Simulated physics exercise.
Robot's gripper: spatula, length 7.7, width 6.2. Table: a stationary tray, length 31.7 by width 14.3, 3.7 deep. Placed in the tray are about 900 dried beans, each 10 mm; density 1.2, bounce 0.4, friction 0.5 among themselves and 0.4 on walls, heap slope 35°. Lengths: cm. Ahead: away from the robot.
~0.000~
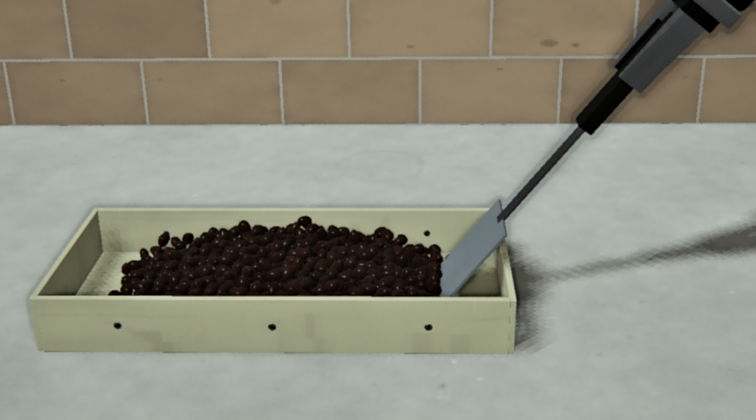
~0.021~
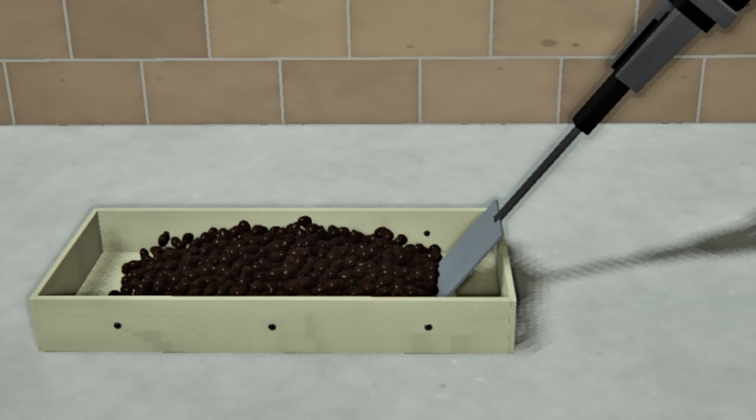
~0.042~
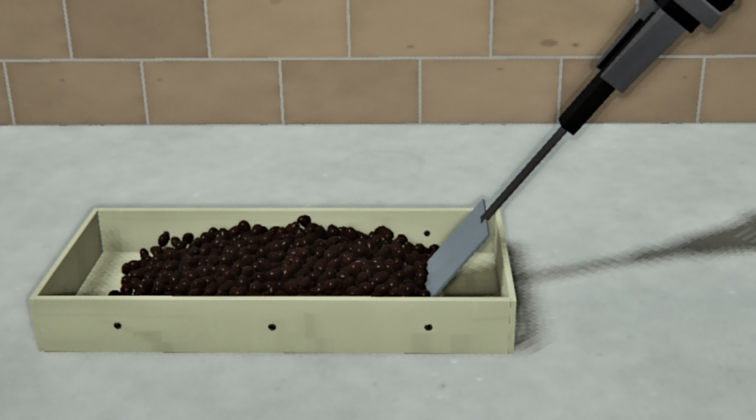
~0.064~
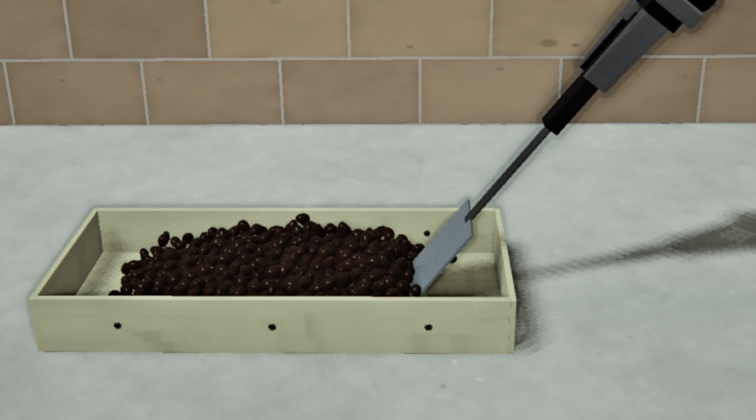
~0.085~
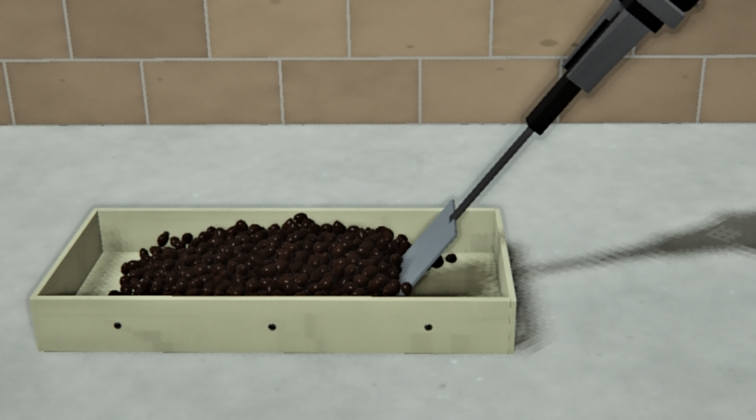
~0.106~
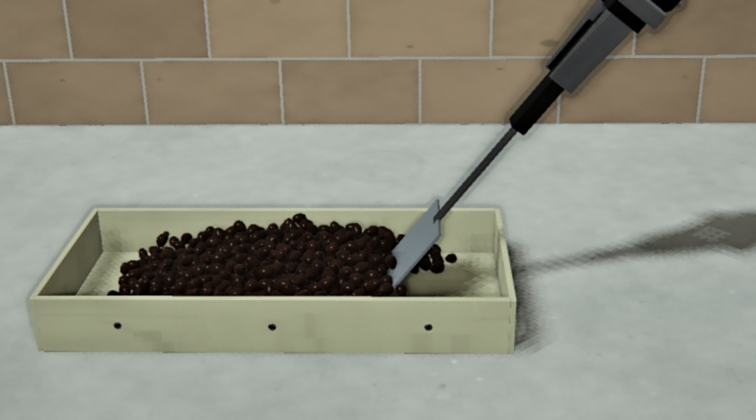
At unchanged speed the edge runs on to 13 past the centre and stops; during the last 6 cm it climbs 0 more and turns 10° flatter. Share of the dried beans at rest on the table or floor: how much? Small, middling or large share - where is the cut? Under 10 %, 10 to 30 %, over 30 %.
Small.
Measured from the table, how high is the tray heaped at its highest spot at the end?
Roughly 6.5 centimetres.
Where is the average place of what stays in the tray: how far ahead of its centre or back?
It rests close to 6.0 centimetres ahead of centre.
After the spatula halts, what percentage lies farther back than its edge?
About 80 percent.
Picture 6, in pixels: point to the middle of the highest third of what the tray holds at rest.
Pixel position: Approx. (128, 257).
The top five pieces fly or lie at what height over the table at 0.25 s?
Height: Approx. 6 cm.
After 0.25 s, sloping 52°, highest piece 6 above the table; 900 in the tray.
After 0.38 s, sloping 50°, highest piece 8 above the table; 900 in the tray.
After 0.65 s, sloping 42°, highest piece 6 above the table; 881 in the tray, 19 on the table or floor.
After 1.70 s, sloping 42°, highest piece 6 above the table; 880 in the tray, 20 on the table or floor.
In the end, 880 in the tray, 20 on the table or floor. That is 2 % on the table or floor.
